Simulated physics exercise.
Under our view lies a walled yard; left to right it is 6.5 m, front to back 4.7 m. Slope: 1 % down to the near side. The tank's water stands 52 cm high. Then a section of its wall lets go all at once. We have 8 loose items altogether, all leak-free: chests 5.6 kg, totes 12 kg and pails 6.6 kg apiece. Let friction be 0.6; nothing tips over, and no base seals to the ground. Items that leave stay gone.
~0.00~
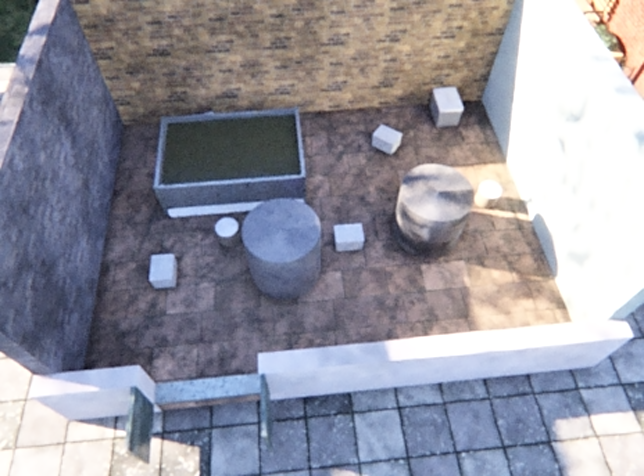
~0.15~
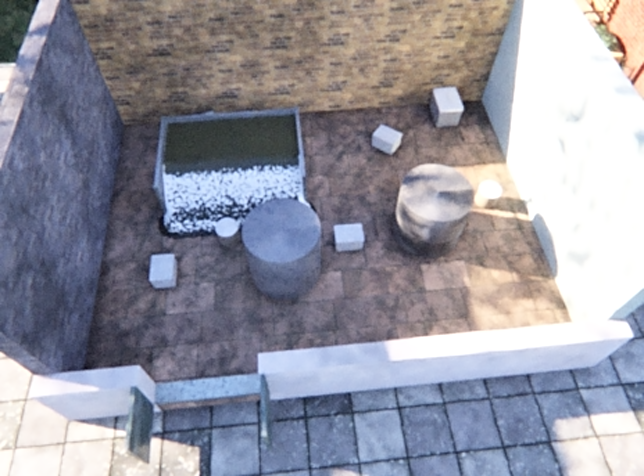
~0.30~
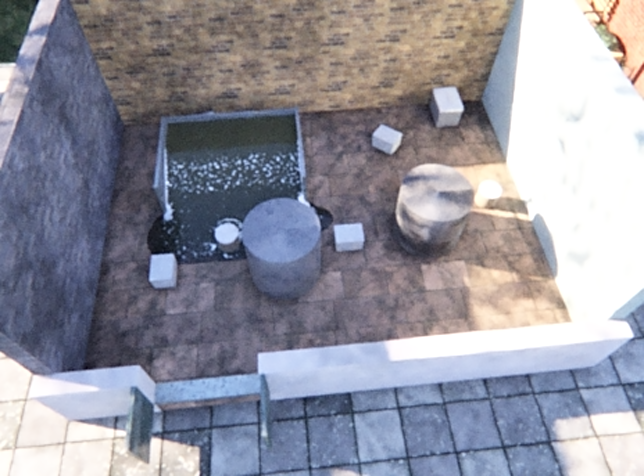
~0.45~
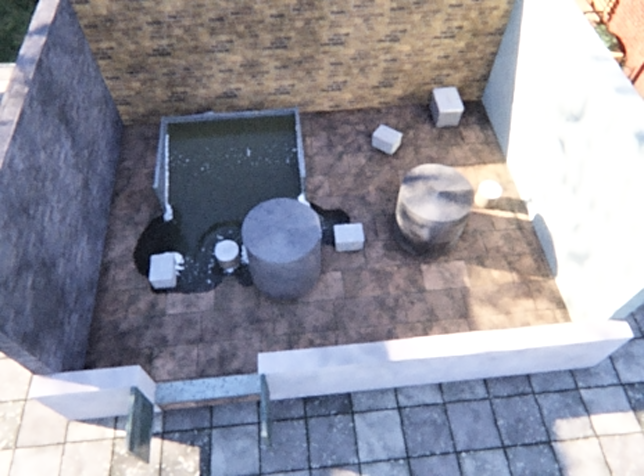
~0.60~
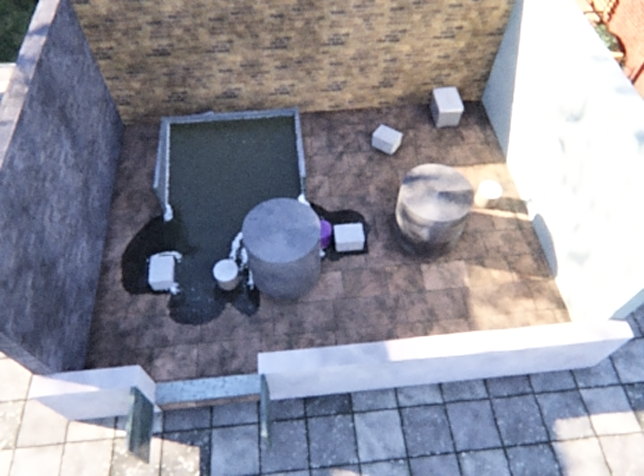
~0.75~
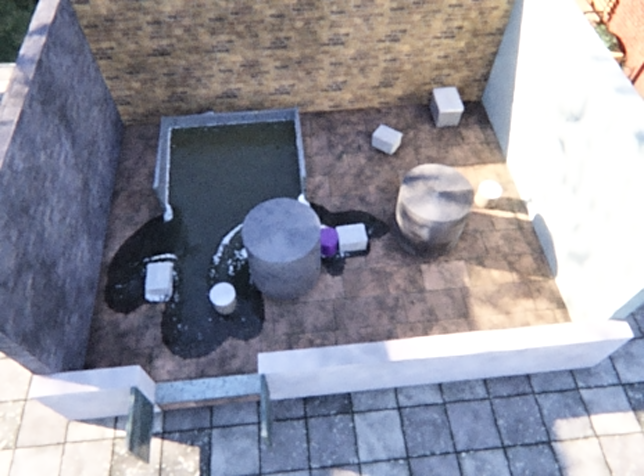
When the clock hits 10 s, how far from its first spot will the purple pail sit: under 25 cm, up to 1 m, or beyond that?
Its move will be long.
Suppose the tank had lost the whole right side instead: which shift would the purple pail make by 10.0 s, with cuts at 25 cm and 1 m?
Afterwards the purple pail glides a modest way.
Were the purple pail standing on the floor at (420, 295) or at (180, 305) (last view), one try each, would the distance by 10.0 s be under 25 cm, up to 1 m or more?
At the first spot it shifts partway; at the second it winds up far off.
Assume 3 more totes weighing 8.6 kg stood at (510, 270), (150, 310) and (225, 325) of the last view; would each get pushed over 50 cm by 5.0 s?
Listed order gives within the limit, above the limit, above the limit.
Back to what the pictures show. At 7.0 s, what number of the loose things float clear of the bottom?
Just then, the number is 0.
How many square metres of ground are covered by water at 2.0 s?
About 16 m2 is covered.
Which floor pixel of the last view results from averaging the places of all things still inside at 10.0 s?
It works out to somewhere near (384, 195) on the floor.
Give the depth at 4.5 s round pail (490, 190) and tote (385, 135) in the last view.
Depth approx. 1 cm / 1 cm.
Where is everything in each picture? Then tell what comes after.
In the first frame, the purple pail is out of sight; 3.0 m2 under water; 0 of 8 have shifted.
In the second frame, the purple pail is out of sight; 3.9 m2 under water; 0 of 8 have shifted.
In the third frame, the purple pail is out of sight; water covers 4.8 m2; 2 of 8 have shifted.
In the fourth frame, the purple pail is out of sight; water covers 5.7 m2; 2 of 8 have shifted.
In the fifth frame, the purple pail at (320, 229), on the bottom, 48 cm from its start; water covers 6.8 m2; 2 of 8 have shifted.
In the sixth frame, the purple pail at (328, 236), on the bottom, 65 cm from its start; water covers 7.9 m2; 3 of 8 have shifted.
After 2.0 s the purple pail is near (340, 291), 1.5 m from its start, aground; 1 of 8 are out; 1 afloat.
After 4.5 s the purple pail is near (339, 289), 1.4 m from its start, aground; 2 of 8 are out; 0 afloat.
After 7.0 s the purple pail is near (339, 289), 1.4 m from its start, aground; 2 of 8 are out; 0 afloat.
After 10.0 s the purple pail is near (339, 289), 1.4 m from its start, aground; 2 of 8 are out; 0 afloat.
